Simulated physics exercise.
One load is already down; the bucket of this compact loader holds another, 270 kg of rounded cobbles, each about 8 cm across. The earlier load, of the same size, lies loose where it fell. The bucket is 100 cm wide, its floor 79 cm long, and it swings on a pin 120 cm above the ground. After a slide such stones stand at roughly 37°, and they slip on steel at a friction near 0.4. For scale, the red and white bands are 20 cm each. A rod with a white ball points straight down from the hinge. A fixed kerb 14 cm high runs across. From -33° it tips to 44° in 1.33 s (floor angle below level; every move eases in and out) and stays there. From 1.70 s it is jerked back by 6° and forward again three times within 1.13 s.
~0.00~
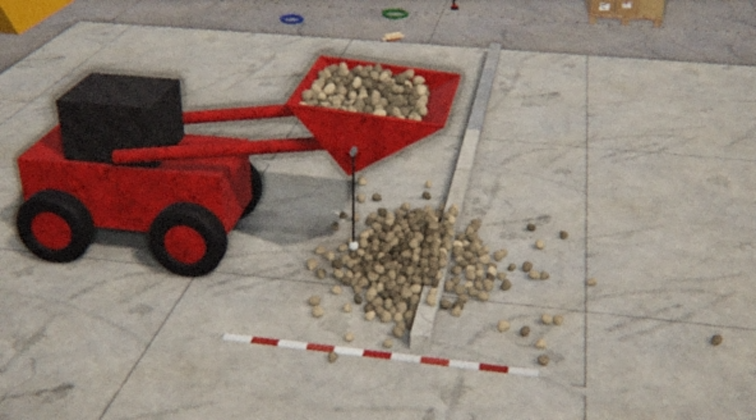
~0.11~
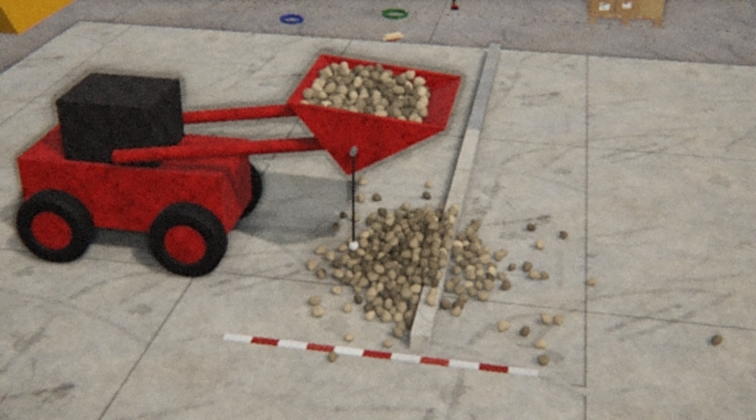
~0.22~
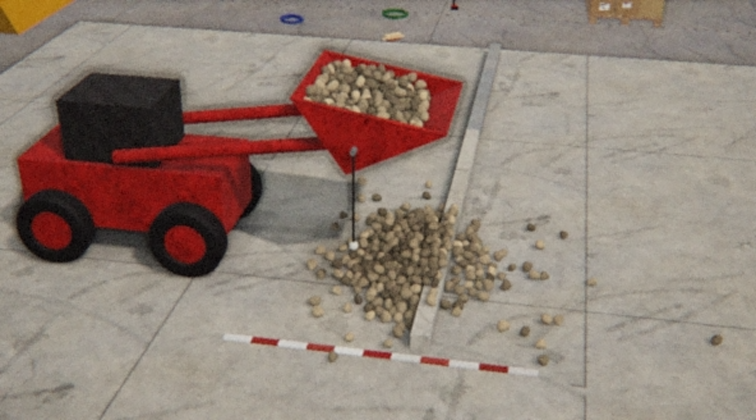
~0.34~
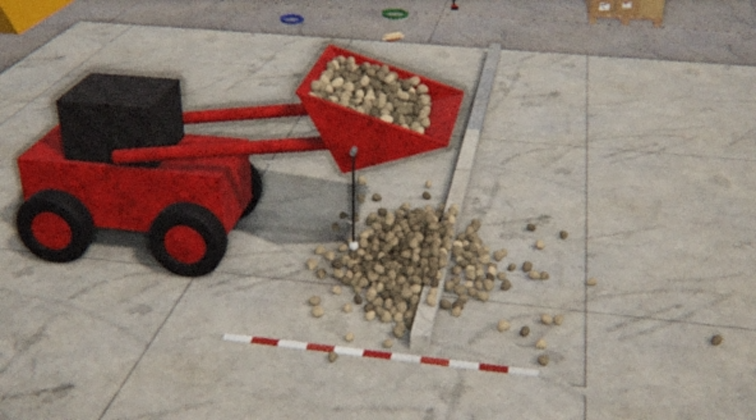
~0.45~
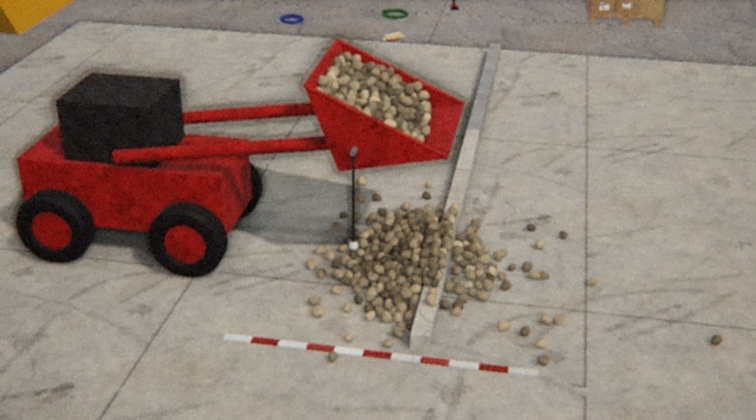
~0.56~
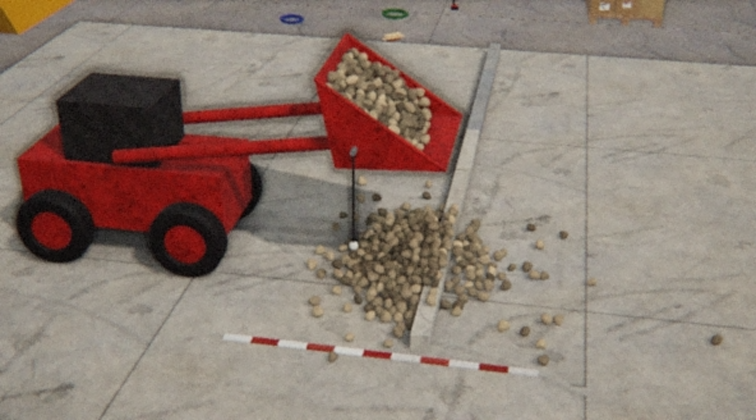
The clip shows a red loader standing still beside a loose heap of stones lying across a kerb, while its raised, stone-filled bucket gradually tilts forward, its right lip lowering and the stones inside shifting slightly.
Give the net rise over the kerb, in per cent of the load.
Close to 92 parts in a hundred.
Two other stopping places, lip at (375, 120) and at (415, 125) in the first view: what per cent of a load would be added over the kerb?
First some 10, then 65 per cent.
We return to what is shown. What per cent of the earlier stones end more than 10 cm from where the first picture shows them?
About 10 per cent.
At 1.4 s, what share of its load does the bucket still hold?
It holds some 30 per cent.
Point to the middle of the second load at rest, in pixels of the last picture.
Around (497, 266).
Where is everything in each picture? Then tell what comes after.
Lip at (444, 127), floor tilted -33°, highest stones at (345, 77). The earlier load is highest near (426, 245), 25 cm above ground level, 85 % on this side of the kerb, 15 % over the kerb, in the first frame.
Lip at (444, 129), floor tilted -31°, highest stones at (341, 78); the stones move at 0.1 m/s on average, in the second frame.
Lip at (446, 135), floor tilted -27°, highest stones at (336, 73); the stones move at 0.2 m/s on average, in the third frame.
Lip at (448, 145), floor tilted -21°, highest stones at (339, 68); the stones move at 0.2 m/s on average, in the fourth frame.
The bucket is at -13°, its lip at (448, 158); the top of the load is at (345, 64); the stones move at 0.3 m/s on average, in the fifth frame.
The bucket is at -4°, its lip at (446, 171); the top of the load is at (352, 61); the stones move at 0.3 m/s on average, in the sixth frame.
After 1.0 s the floor is at 32°; in per cent of one load, 98 in the bucket, 87 on this side of the kerb, 15 over the kerb; the foremost stones are at (575, 307).
After 1.4 s the floor is at 44°; in per cent of one load, 30 in the bucket, 118 on this side of the kerb, 52 over the kerb; the foremost stones are at (575, 307).
After 3.3 s the floor is at 44°; in per cent of one load, 0 in the bucket, 93 on this side of the kerb, 107 over the kerb; the foremost stones are at (679, 277).
After 5.8 s the floor is at 44°; in per cent of one load, 0 in the bucket, 93 on this side of the kerb, 107 over the kerb; the foremost stones are at (679, 277). Net gain over the kerb, 92.
